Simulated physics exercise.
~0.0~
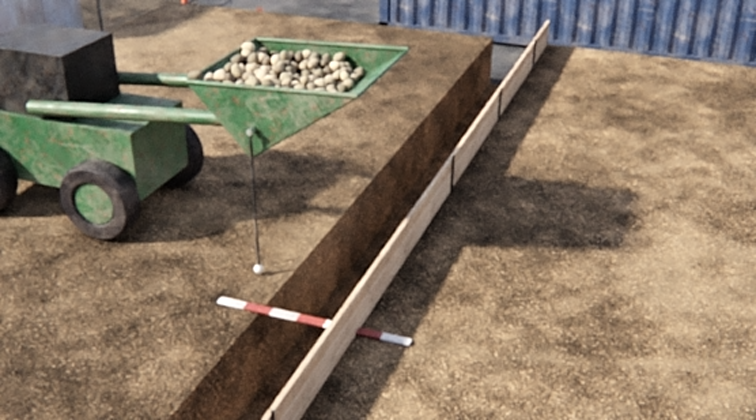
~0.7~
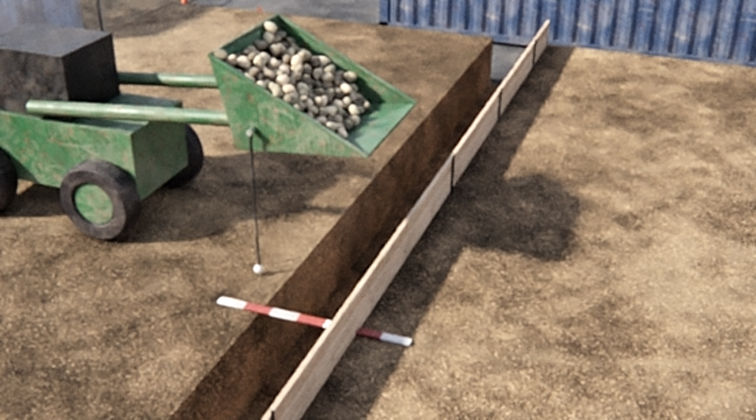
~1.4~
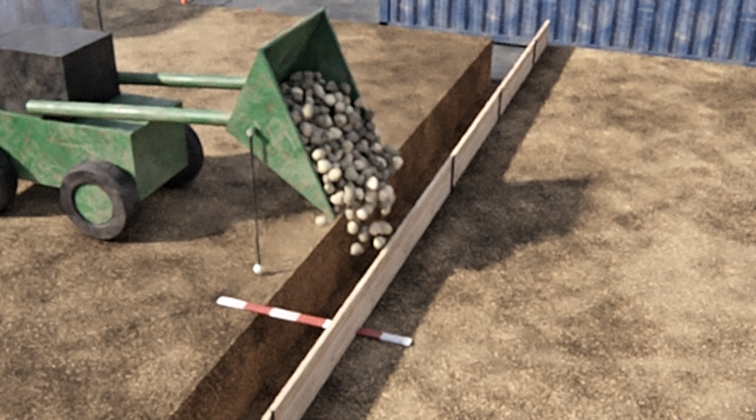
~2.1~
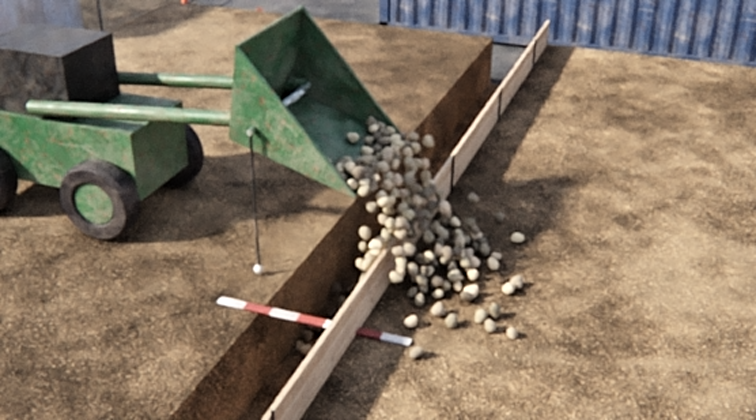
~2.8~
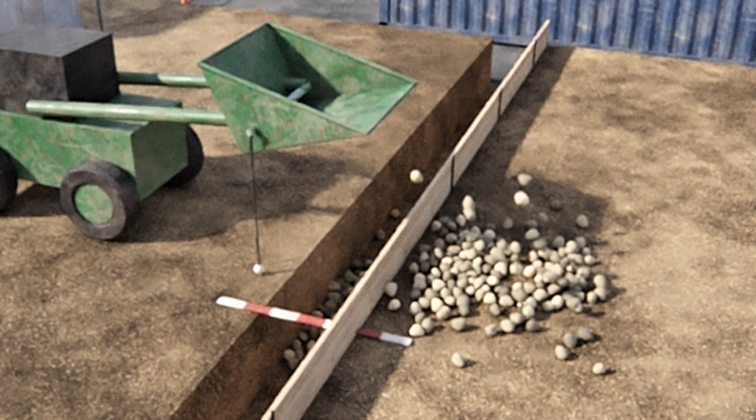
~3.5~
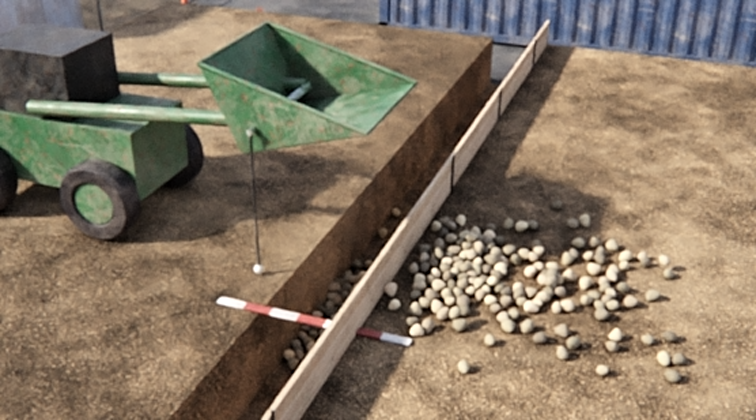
A green loader with dark wheels stands at the left of a sunlit dirt yard, seen from above, its raised bucket heaped with pale rounded stones beside a straight trench. A low wooden plank lines the trench's far side, a red and white striped rod lies across it, and a blue corrugated wall stands behind. The bucket tips steeply to the right, and the stones slide out in a thick stream, some dropping into the trench and others spilling over the plank. Emptied, the bucket tilts partway back and stays still. Stones lie in the trench, while many rest scattered on the dirt beyond.
